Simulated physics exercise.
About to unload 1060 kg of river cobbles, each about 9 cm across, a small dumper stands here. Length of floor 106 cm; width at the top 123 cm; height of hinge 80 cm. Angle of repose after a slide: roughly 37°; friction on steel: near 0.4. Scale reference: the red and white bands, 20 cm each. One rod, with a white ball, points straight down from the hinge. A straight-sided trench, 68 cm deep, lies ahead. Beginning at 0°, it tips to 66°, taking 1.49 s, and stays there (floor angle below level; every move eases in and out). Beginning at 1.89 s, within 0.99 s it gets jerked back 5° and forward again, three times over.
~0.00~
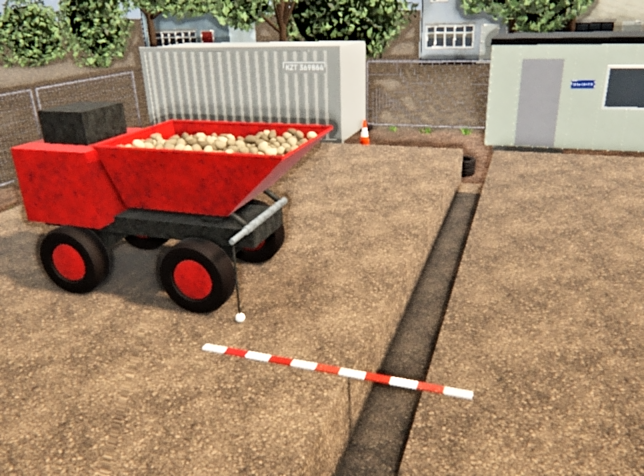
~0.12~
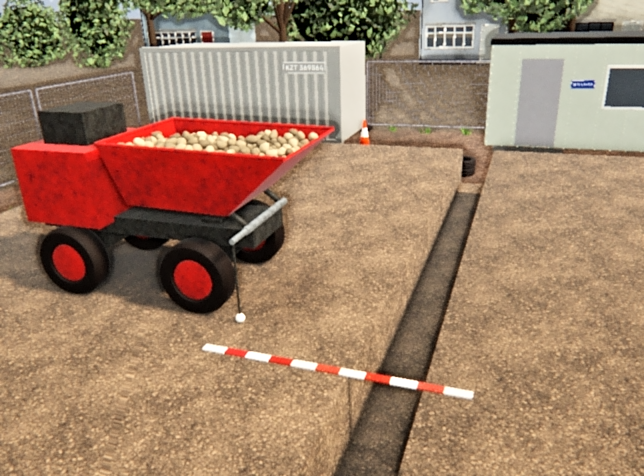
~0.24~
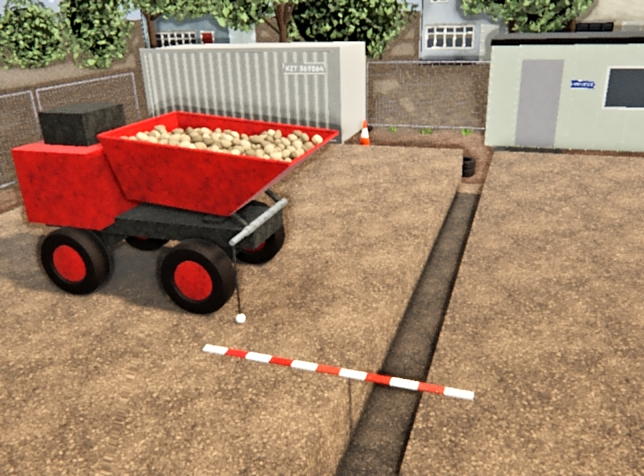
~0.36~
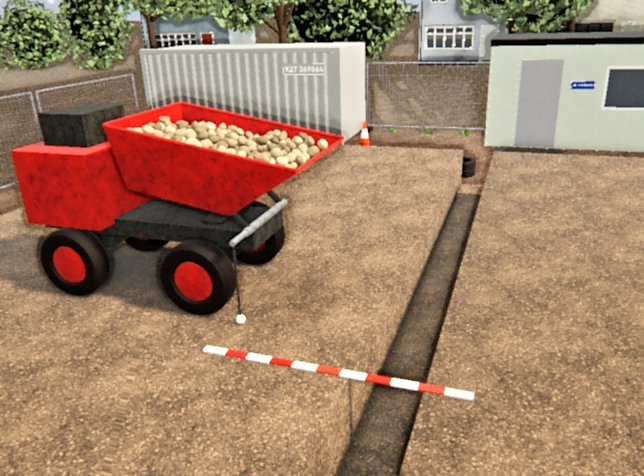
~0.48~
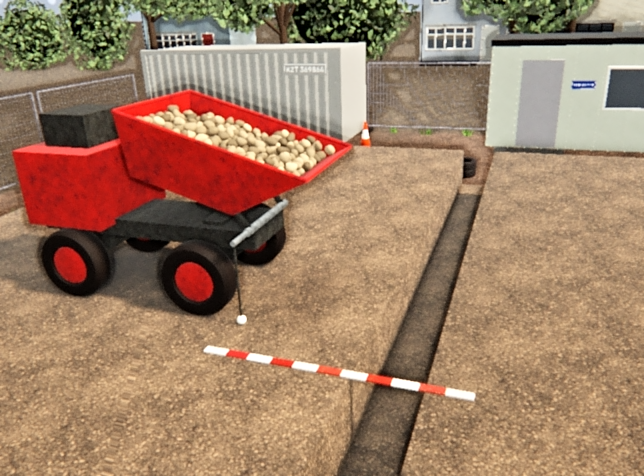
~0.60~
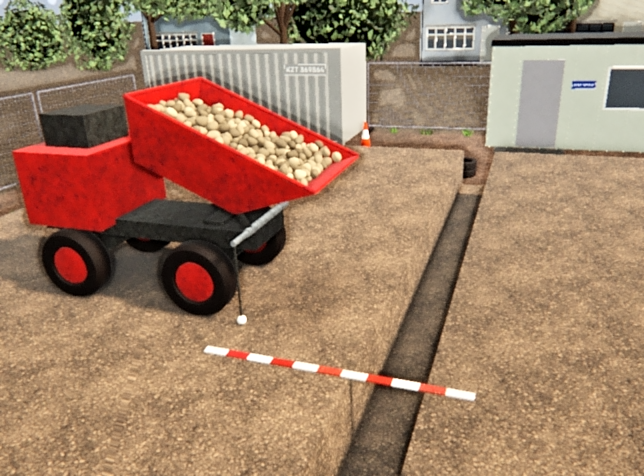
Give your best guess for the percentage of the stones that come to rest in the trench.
I would say about 90 per cent.
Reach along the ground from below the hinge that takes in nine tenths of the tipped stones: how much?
About 170 cm ahead of the hinge.
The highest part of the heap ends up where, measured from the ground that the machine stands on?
The top of the heap ends up around 10 cm above that ground.
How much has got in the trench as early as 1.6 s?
Close to 15 per cent has got there by then.
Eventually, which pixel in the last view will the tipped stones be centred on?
Their middle ends up near (417, 352).
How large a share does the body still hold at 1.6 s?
I'd say it's holding near 75 per cent.
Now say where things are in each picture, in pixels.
In the first picture, lip at (283, 158), floor tilted 0°, highest stones at (244, 139).
In the second picture, lip at (284, 160), floor tilted 1°, highest stones at (209, 139); the stones move at 0.3 m/s on average.
In the third picture, lip at (290, 164), floor tilted 5°, highest stones at (194, 135); the stones move at 0.5 m/s on average.
In the fourth picture, lip at (297, 172), floor tilted 10°, highest stones at (176, 127); the stones move at 0.6 m/s on average.
In the fifth picture, the body is at 16°, its lip at (306, 181); the top of the load is at (182, 117); the stones move at 0.8 m/s on average.
In the sixth picture, the body is at 24°, its lip at (315, 193); the top of the load is at (186, 105); the stones move at 0.9 m/s on average.
After 1.1 s the floor is at 56°; 100 % in the body; the foremost stones are at (342, 222).
After 1.6 s the floor is at 66°; 76 % in the body, 9 % short of the trench, 15 % in the trench; the foremost stones are at (417, 318).
After 3.3 s the floor is at 66°; 0 % in the body, 1 % short of the trench, 91 % in the trench, 7 % past the trench; the foremost stones are at (599, 313).
After 6.1 s the floor is at 66°; 0 % in the body, 1 % short of the trench, 92 % in the trench, 7 % past the trench; the foremost stones are at (599, 313).
